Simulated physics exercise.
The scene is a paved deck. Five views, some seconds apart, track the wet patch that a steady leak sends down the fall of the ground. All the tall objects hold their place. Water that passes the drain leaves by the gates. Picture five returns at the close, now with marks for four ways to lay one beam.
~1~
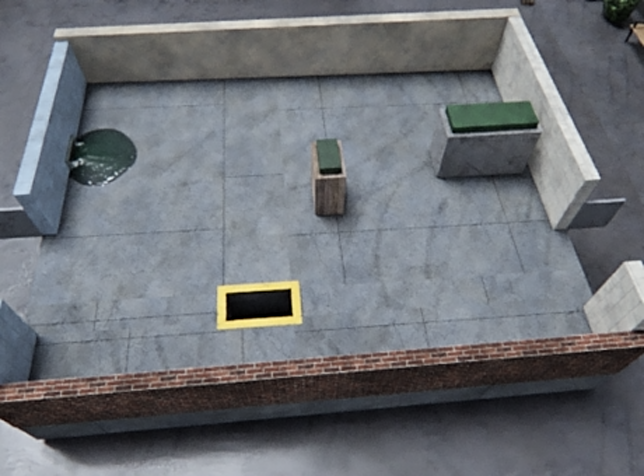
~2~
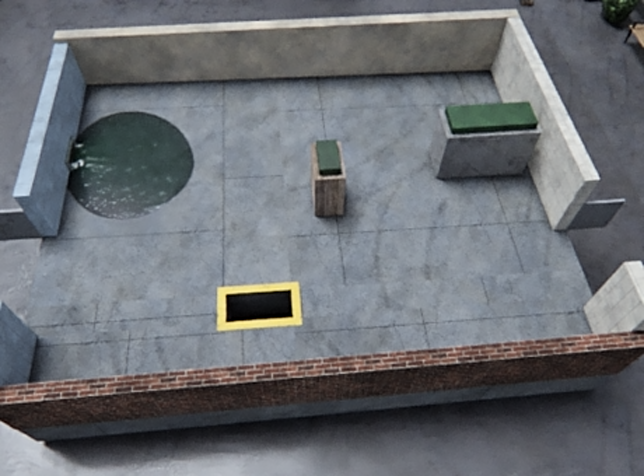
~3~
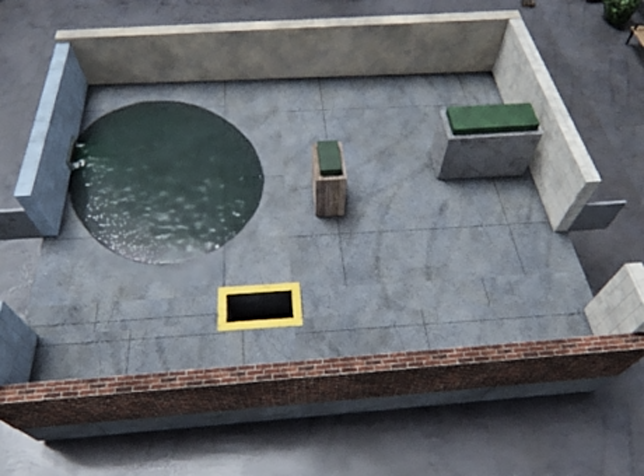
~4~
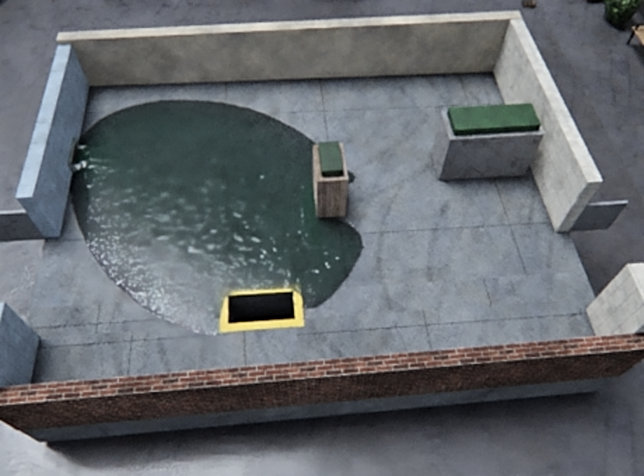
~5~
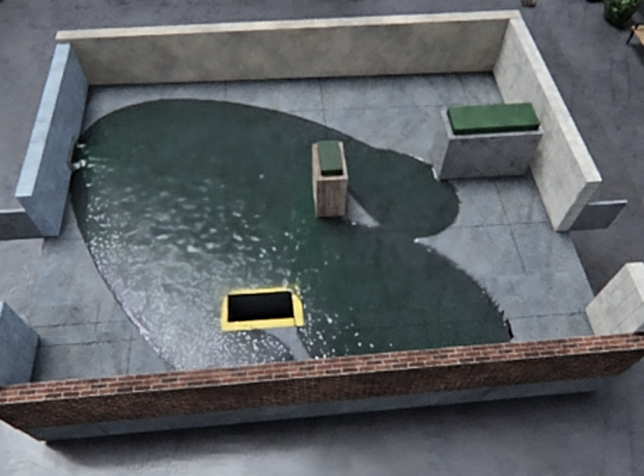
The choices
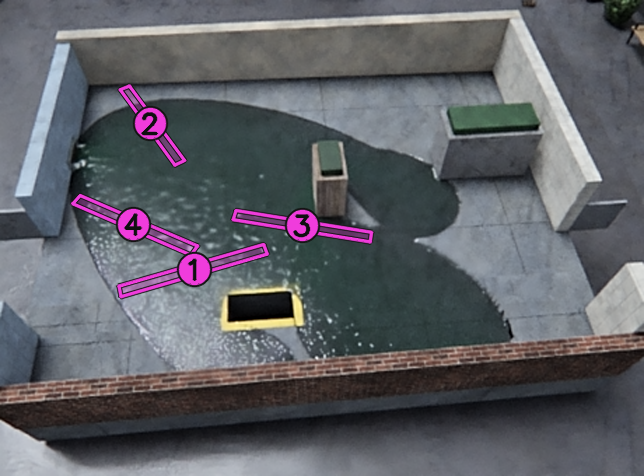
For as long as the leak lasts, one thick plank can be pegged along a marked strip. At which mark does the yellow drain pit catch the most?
2.
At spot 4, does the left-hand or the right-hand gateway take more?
The right one.
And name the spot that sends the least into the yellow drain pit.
Spot 1.
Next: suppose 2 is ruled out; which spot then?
3.
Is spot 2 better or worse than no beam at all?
It is better.
In magenta, 1 from (120, 291) to (265, 249); 2 from (124, 87) to (179, 162); 3 from (234, 215) to (370, 237); 4 from (76, 199) to (194, 250).
With 1, next to none of the stream goes into the yellow drain pit, about 99 % out by the gates.
With 2, about 41 % of the stream goes into the yellow drain pit, about 59 % out by the gates.
With 3, about 25 % of the stream goes into the yellow drain pit, about 73 % out by the gates.
With 4, about 16 % of the stream goes into the yellow drain pit, about 83 % out by the gates.
